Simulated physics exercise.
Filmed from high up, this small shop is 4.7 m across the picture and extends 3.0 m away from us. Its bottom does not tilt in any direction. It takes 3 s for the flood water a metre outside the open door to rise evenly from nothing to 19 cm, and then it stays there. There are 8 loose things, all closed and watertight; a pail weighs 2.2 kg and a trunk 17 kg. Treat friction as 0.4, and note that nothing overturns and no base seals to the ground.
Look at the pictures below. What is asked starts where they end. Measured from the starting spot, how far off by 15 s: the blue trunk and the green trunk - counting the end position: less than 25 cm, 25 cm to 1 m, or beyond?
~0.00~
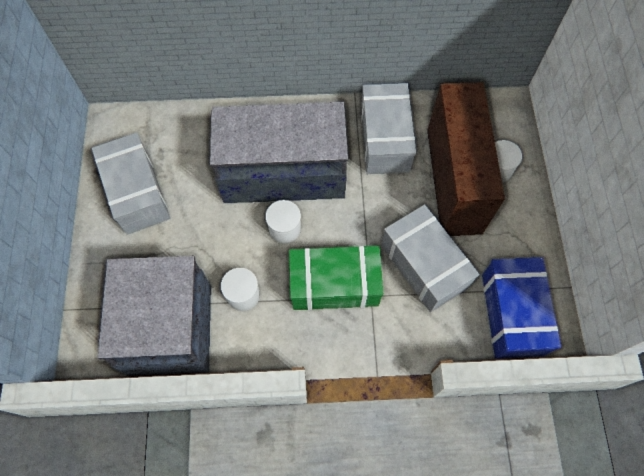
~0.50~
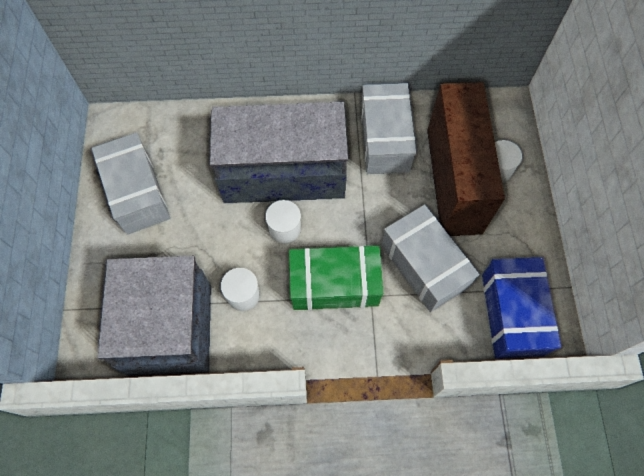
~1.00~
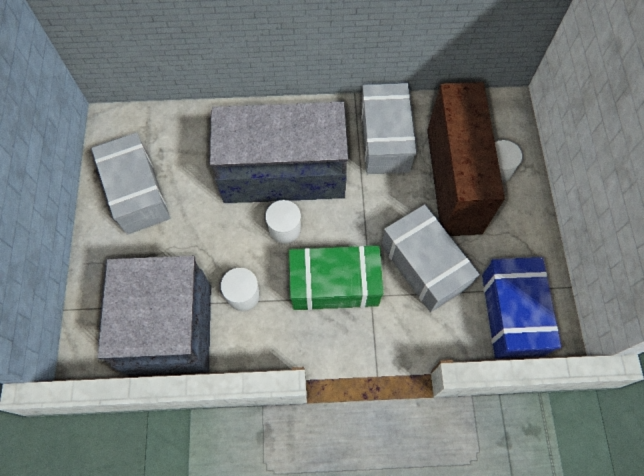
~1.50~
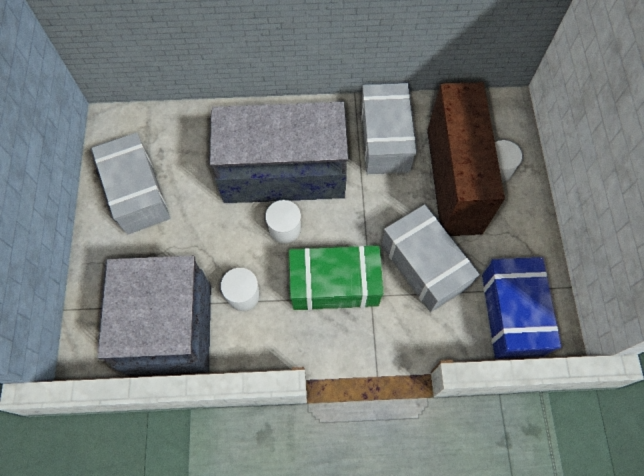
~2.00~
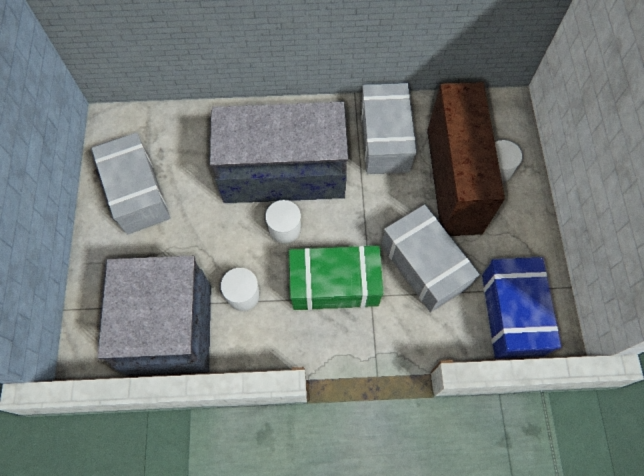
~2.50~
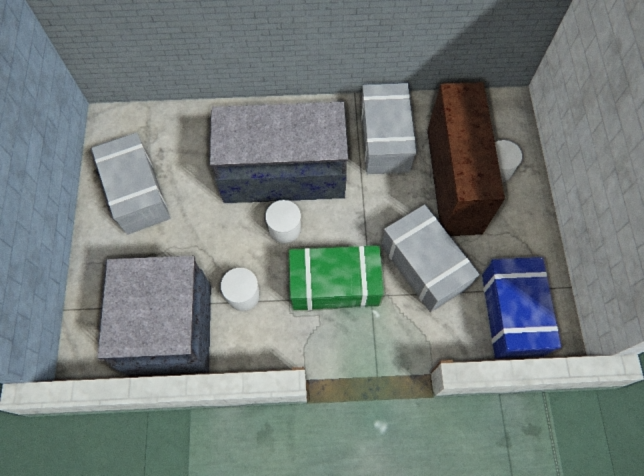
Expect the blue trunk to be a little shifted and the green trunk to be well off its spot.
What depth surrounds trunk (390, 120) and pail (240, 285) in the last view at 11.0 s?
About 12 and 5 cm.
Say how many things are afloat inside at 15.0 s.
Count at that moment: 8.
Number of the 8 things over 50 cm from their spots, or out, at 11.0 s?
Count: 3.
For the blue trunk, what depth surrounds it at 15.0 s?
Near 14 cm deep.
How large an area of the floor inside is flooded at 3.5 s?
Close to 2.5 m2, I'd say.
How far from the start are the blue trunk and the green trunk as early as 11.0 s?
Roughly 20 and 200 cm.
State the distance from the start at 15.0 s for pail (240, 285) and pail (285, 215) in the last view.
40 cm, 200 cm.
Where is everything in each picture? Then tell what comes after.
In the first frame, the blue trunk at (526, 302), on the bottom; the green trunk at (336, 272) rests on the ground; water covers 0.0 m2; 0 of 8 have shifted.
In the second frame, the blue trunk at (526, 302), on the bottom; the green trunk at (336, 272), on the bottom; water covers 0.0 m2; 0 of 8 have shifted.
In the third frame, the blue trunk at (526, 302), on the bottom; the green trunk at (336, 272), on the bottom; water covers 0.0 m2; 0 of 8 have shifted.
In the fourth frame, the blue trunk at (526, 302) rests on the ground; the green trunk at (336, 272) rests on the ground; water covers 0.0 m2; 0 of 8 have shifted.
In the fifth frame, the blue trunk at (526, 302), on the bottom; the green trunk at (336, 272) rests on the ground; water covers 0.1 m2; 0 of 8 have shifted.
In the sixth frame, the blue trunk at (526, 302), on the bottom; the green trunk at (336, 272) rests on the ground; 0.6 m2 under water; 0 of 8 have shifted.
After 3.5 s the blue trunk is near (526, 302), 0.0 m from its start, aground; the green trunk is near (321, 219), 0.5 m from its start, aground; 0 afloat.
After 6.8 s the blue trunk is near (528, 302), 0.0 m from its start, aground; the green trunk is near (98, 241), 2.1 m from its start, afloat; 5 afloat.
After 11.0 s the blue trunk is near (543, 314), 0.2 m from its start, afloat; the green trunk is near (82, 292), 2.2 m from its start, afloat; 8 afloat.
After 15.0 s the blue trunk is near (458, 326), 0.7 m from its start, afloat; the green trunk is near (77, 290), 2.2 m from its start, afloat; 8 afloat.
